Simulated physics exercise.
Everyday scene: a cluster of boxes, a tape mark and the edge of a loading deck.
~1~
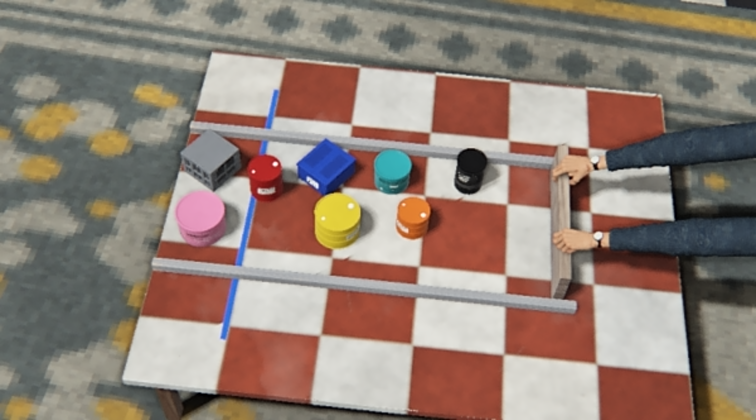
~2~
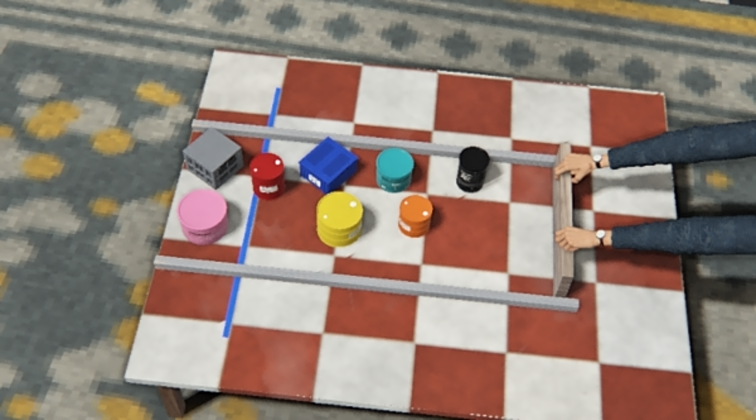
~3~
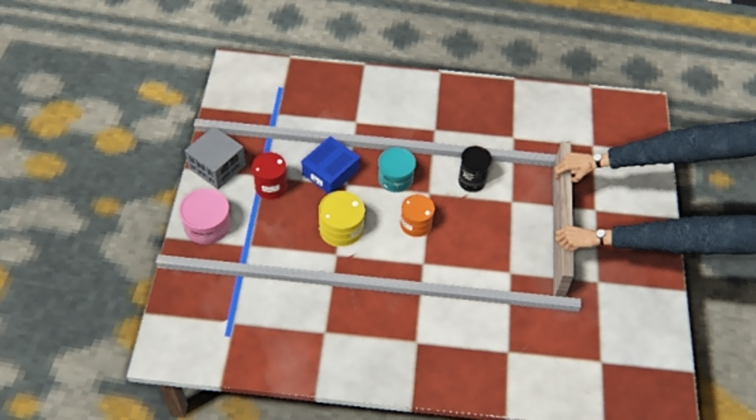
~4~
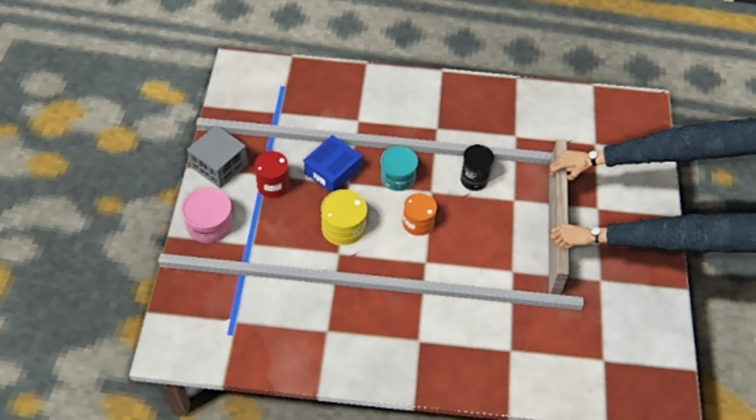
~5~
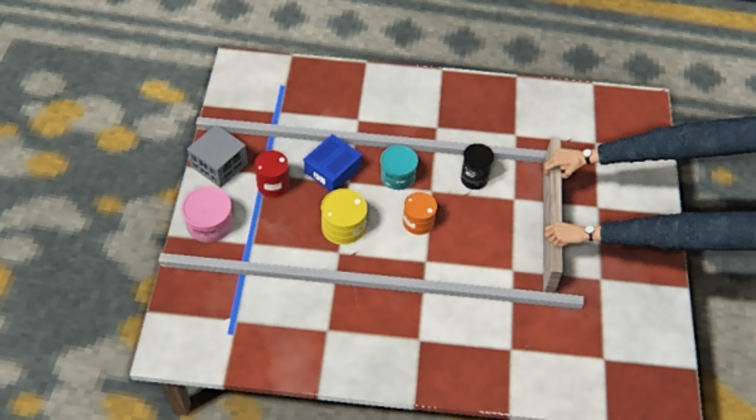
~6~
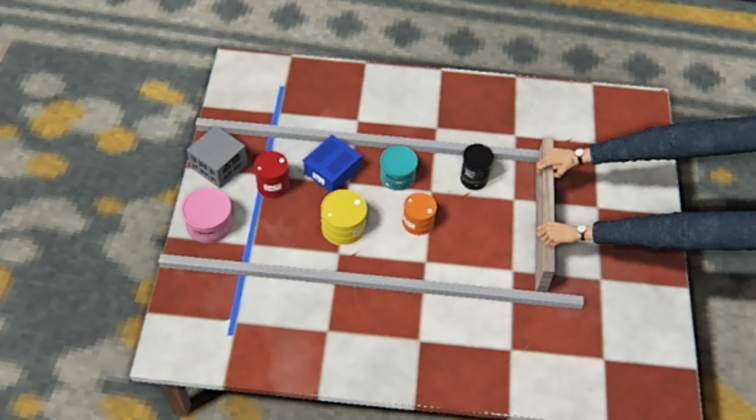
On a red and white checkered table, two hands held a plank upright behind a group of colorful containers, then slid it slightly left between two rails while the containers stayed in place.
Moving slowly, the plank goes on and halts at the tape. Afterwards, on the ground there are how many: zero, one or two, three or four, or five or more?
I expect only a pair or one to end up below.
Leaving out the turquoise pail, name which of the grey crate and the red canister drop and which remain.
Result - grey crate: It comes off; red canister: It stays aboard.
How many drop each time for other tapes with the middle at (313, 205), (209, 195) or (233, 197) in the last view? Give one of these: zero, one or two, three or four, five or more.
Taking the places in the order asked: Zero, then three or four, then just one or two.
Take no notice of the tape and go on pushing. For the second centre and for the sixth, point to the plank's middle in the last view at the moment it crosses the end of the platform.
About (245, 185) and about (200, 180).
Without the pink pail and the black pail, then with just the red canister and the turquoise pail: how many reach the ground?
Tally of falls: 1 for the first try, 1 for the second.
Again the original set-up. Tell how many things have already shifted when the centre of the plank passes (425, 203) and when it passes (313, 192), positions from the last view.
By then 3, and later 7.
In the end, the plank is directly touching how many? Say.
Number in contact with it: 3.
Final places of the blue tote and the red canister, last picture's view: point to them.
The first one ends at (213, 148), the second at (197, 180).
Soon after, none off yet; grey crate at rest near (218, 157); pink pail at rest near (208, 216); red canister at rest near (272, 175).
After that, none off yet; grey crate displaced a little near (207, 154); pink pail at rest near (210, 215); red canister displaced about its own width near (245, 182).
In the end, the number that fall off is one or two; gone, grey crate.
